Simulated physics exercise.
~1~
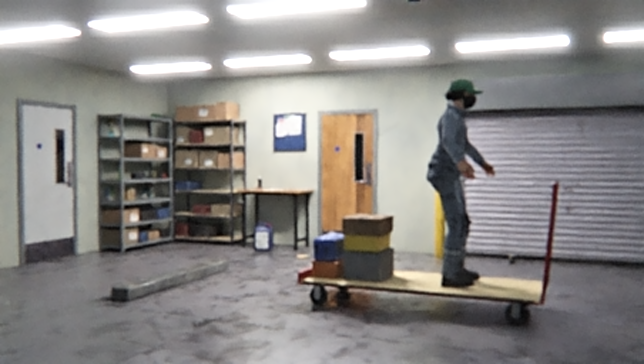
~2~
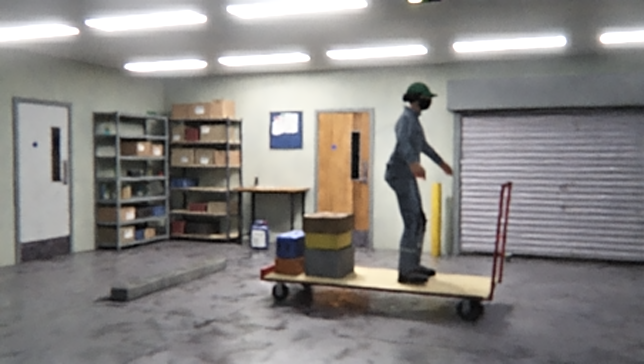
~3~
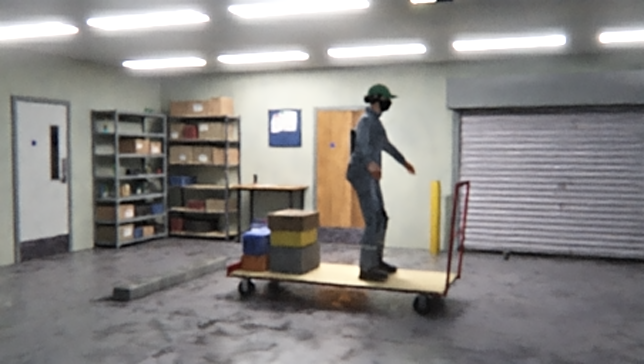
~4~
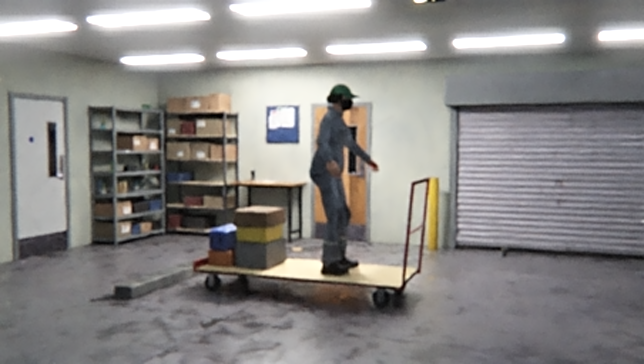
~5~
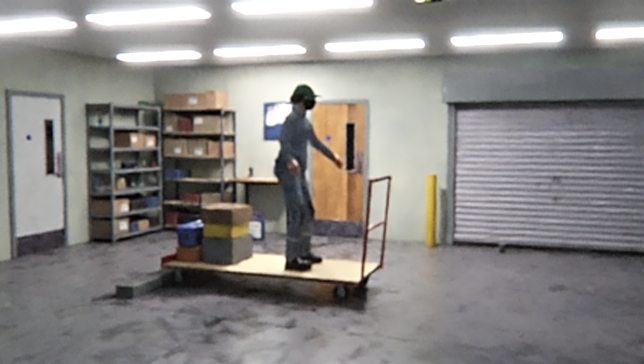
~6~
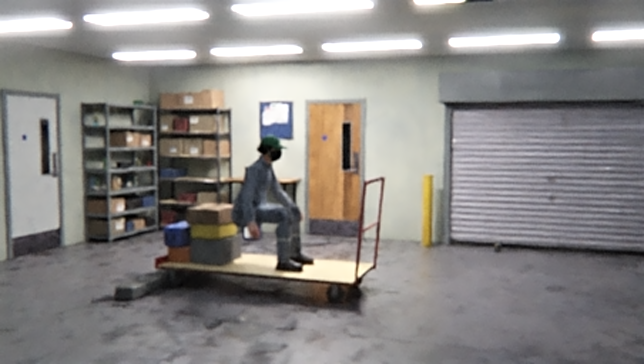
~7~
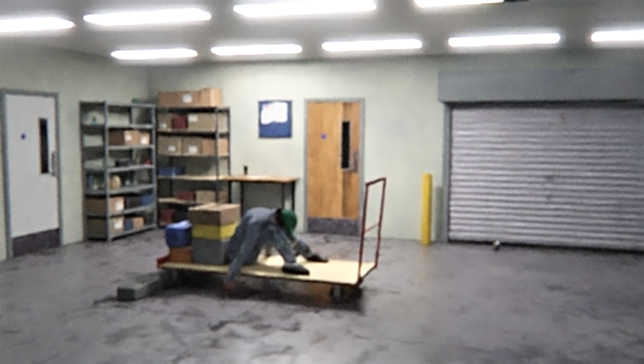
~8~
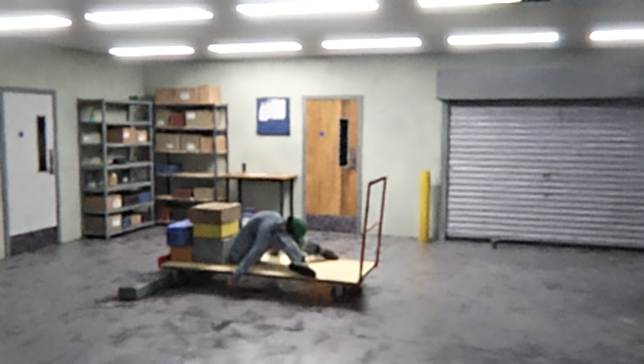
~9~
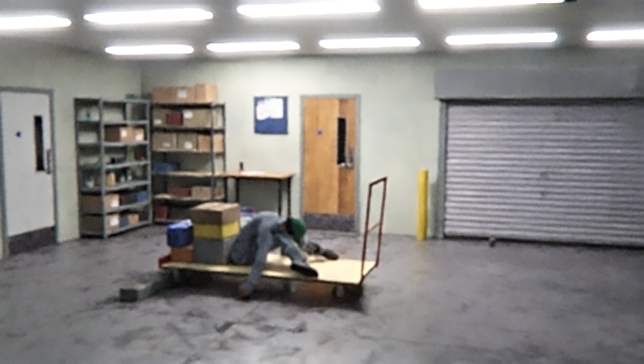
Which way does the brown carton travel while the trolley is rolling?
The brown carton moves to the left, riding on top of the stack as the trolley rolls toward the kerb.
A flat trolley carrying stacked boxes and a standing figure in a green cap rolled left across a storeroom floor until it stopped at a low kerb. The figure crumpled onto the platform and ended up slumped beside the boxes, which stayed aboard.
